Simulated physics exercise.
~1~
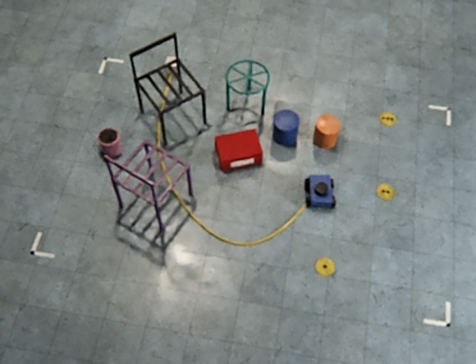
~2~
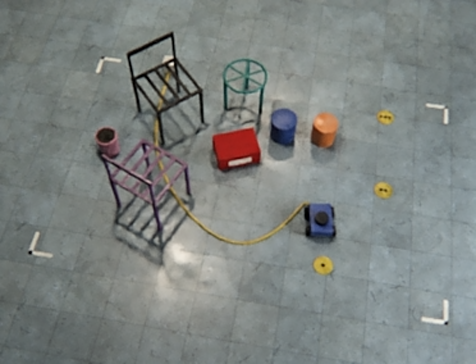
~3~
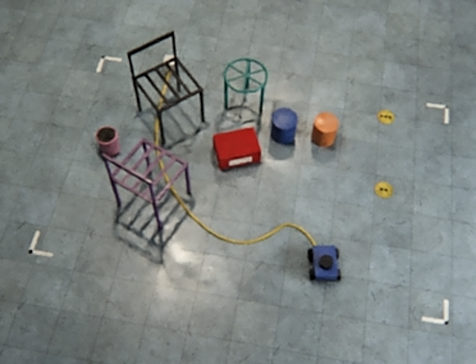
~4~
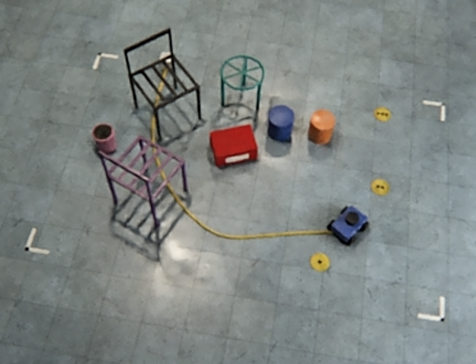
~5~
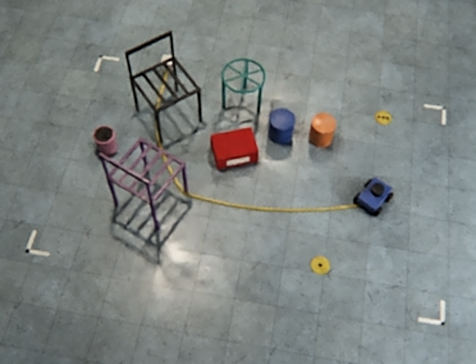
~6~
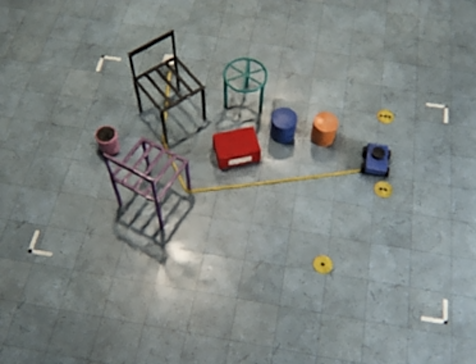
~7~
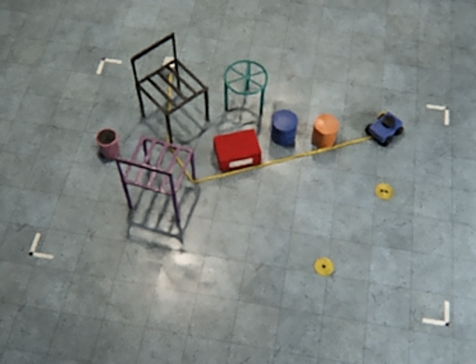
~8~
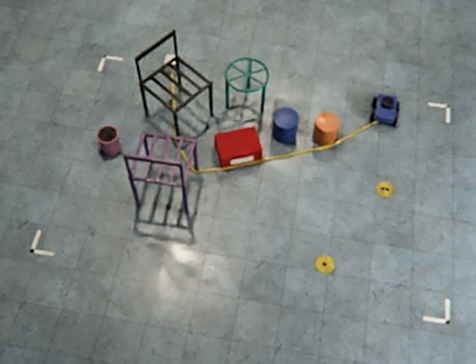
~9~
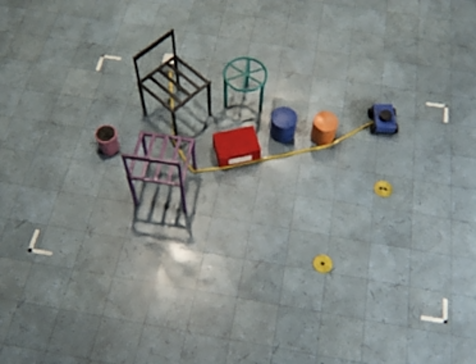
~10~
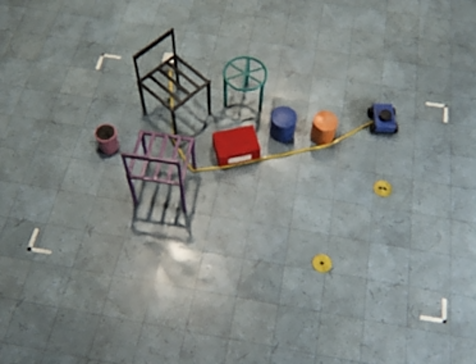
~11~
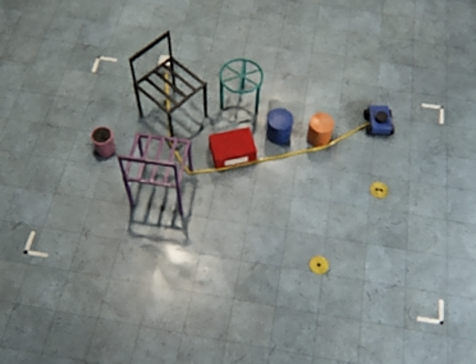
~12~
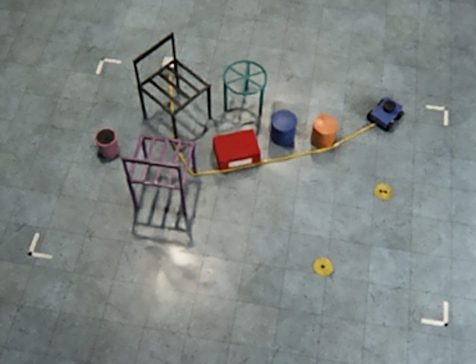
A small blue cart trailing a yellow lead starts to the right of two chairs, a teal stool, a red carton, a pink pot and two tubs on a grey tiled floor. It rolls down to the nearest yellow mark, then turns up and to the right toward the second. The slack curve straightens into a line from the purple chair. As the cart continues up to the third mark, the lead sweeps against the red carton and the purple chair shifts slightly right, turning. The cart stops at the upper right, the lead bending past the tubs.
